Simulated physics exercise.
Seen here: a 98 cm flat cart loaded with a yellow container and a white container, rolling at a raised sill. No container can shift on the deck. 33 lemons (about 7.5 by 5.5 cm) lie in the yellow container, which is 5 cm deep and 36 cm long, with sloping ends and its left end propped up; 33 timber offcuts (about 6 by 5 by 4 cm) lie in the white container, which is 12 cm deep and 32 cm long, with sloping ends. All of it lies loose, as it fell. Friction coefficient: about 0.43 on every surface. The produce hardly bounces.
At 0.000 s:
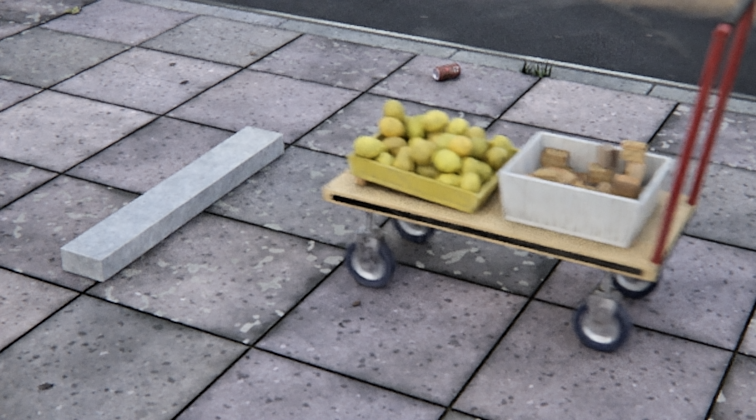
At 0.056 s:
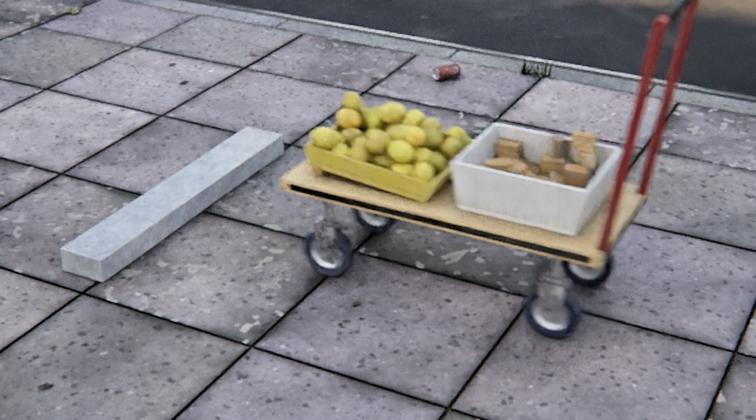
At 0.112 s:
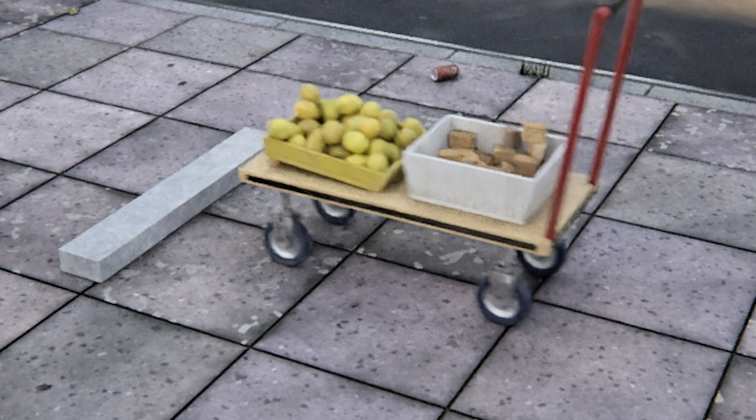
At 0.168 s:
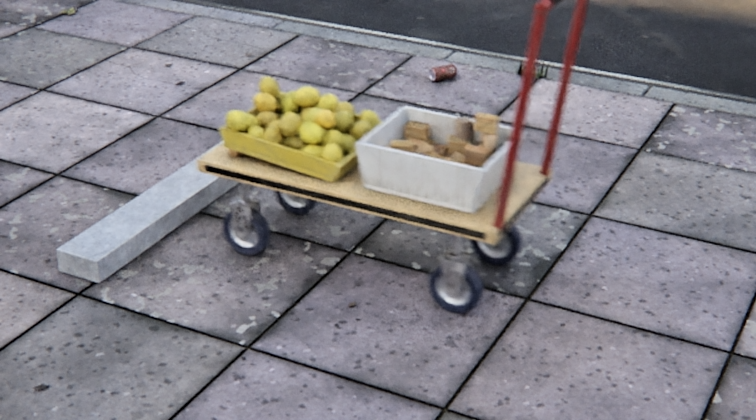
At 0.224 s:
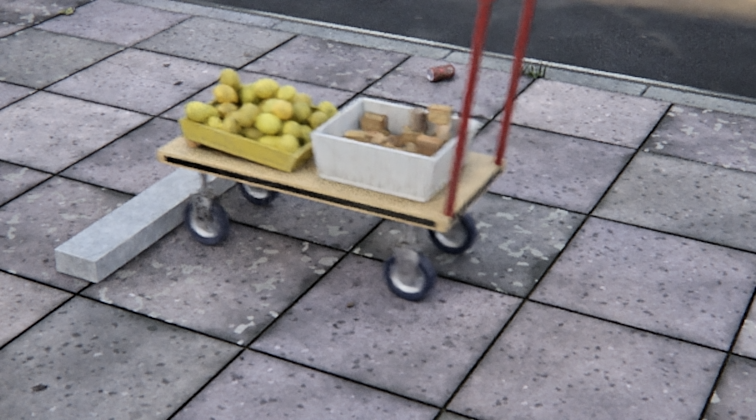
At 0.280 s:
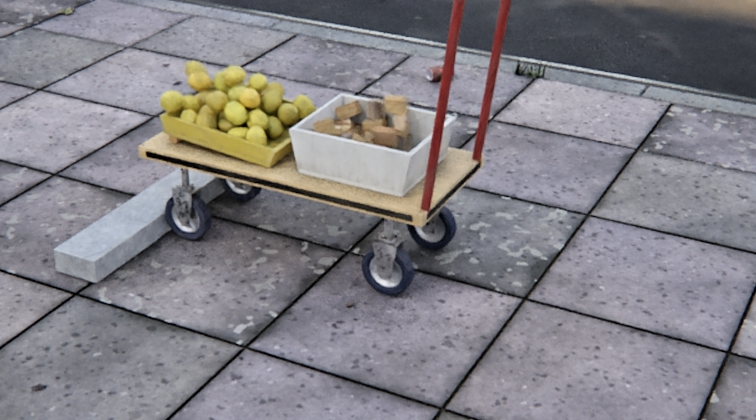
The video shows a flat cart with red handles rolling left across grey paving, carrying yellow fruit in a yellow container and wooden pieces in a white one, until its leading wheels meet a pale raised sill and the fruit shifts.
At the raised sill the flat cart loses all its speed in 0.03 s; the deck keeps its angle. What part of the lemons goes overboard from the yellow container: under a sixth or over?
More than a sixth of the lemons leave the yellow container.
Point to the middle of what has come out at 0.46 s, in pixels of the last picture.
At about (175, 88).
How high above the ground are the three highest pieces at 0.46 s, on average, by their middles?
Some 60 cm up.
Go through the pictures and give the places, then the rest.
In the first frame (each is followed by its nearest rim corner in this view), yellow container, (477, 195); white container, (637, 202); 64 cm short of the stop; none out.
The second frame shows yellow container, (430, 184); white container, (584, 191); 50 cm short of the stop.
The third frame shows yellow container, (383, 174); white container, (531, 180); 35 cm short of the stop.
The fourth frame shows yellow container, (337, 164); white container, (480, 169); 21 cm short of the stop.
The fifth frame shows yellow container, (293, 154); white container, (431, 159); 7 cm short of the stop.
The sixth frame shows yellow container, (272, 150); white container, (408, 154); stopped; 1 out, the lowest lemon at (197, 73).
After 0.34 s, yellow container 29 in, 4 out and white container 33 in, 0 out.
After 0.46 s, yellow container 22 in, 11 out and white container 33 in, 0 out.
After 0.69 s, yellow container 22 in, 11 out and white container 32 in, 1 out.
Final count (at 1.19 s), yellow container 22 in, 11 out and white container 32 in, 1 out. Asked share, 11 of 33, 33 per cent.
